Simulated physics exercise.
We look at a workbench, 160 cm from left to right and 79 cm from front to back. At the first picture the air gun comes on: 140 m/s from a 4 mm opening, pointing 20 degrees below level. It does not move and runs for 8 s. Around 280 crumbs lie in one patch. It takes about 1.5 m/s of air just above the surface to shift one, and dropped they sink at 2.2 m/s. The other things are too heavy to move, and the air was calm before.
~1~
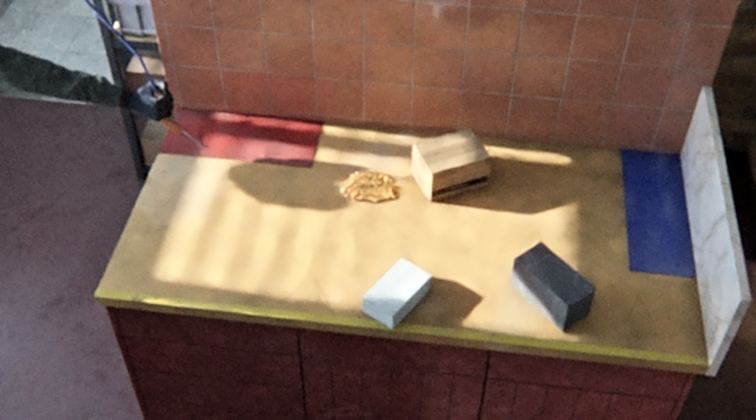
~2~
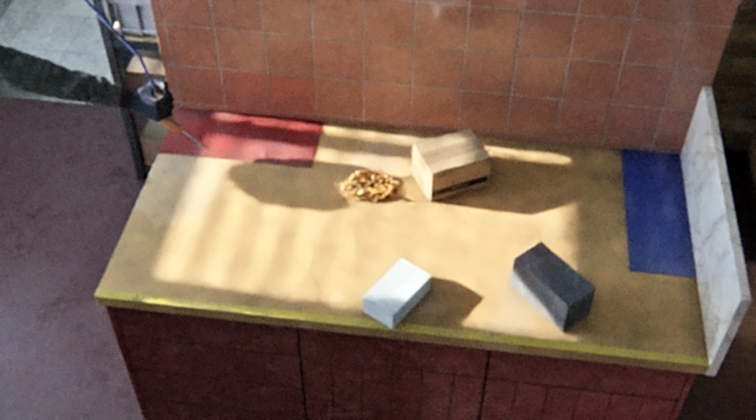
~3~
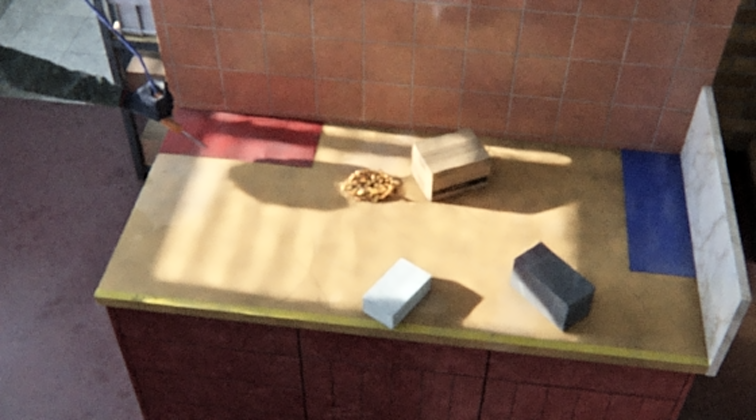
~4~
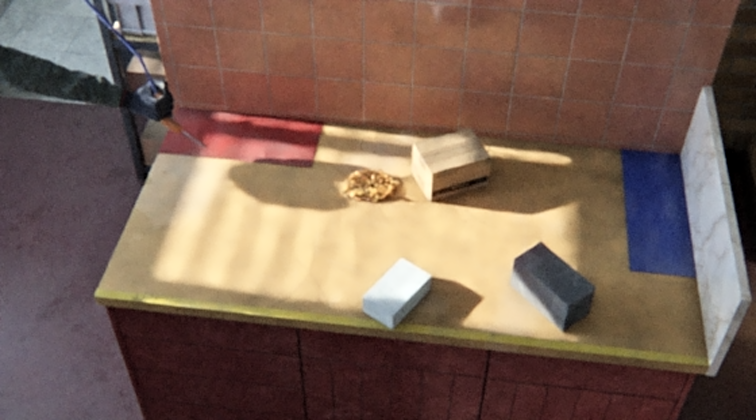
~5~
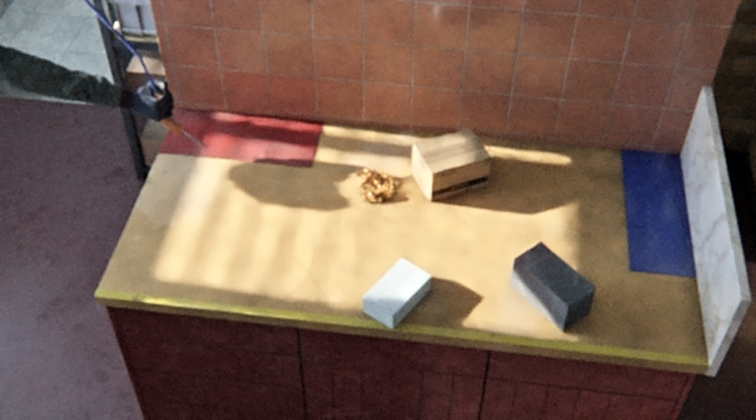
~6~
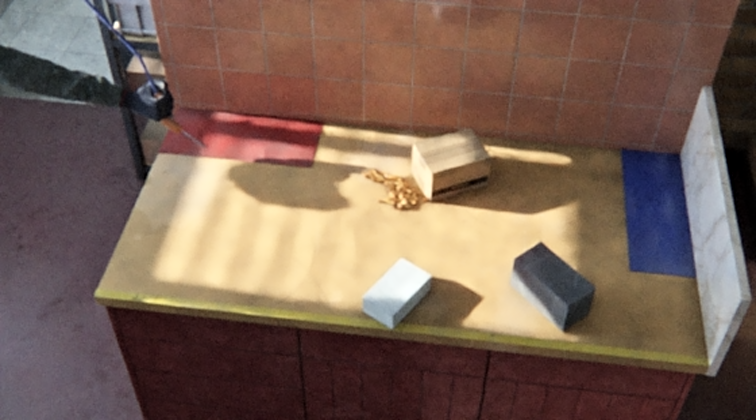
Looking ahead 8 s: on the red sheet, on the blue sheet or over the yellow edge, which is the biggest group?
The biggest group is at the blue one.
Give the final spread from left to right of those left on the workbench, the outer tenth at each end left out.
Roughly 80 cm.
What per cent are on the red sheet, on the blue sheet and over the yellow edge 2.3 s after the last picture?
Roughly 0 % red, 60 % blue, 1 % yellow.
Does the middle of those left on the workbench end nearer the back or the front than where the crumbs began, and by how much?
Towards the front, some 5 cm.
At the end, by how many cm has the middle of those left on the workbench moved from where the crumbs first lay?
Roughly 90 cm.
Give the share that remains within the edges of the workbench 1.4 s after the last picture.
Some 100 per cent.
Then, 1.4 s after the last picture, 1 % are over the yellow edge, 56 % on the blue sheet and 0 % on the red sheet; the middle of those still in play is near (669, 231); 37 % have settled or left.
Then, 2.3 s after the last picture, 1 % are over the yellow edge, 62 % on the blue sheet and 0 % on the red sheet; the middle of those still in play is near (680, 232); 46 % have settled or left.
Then, 4.2 s after the last picture, 1 % are over the yellow edge, 69 % on the blue sheet and 0 % on the red sheet; the middle of those still in play is near (681, 234); 55 % have settled or left.
Then, 7.8 s after the last picture, at the end, 1 % are over the yellow edge, 73 % on the blue sheet and 0 % on the red sheet; the middle of those still in play is near (682, 237).
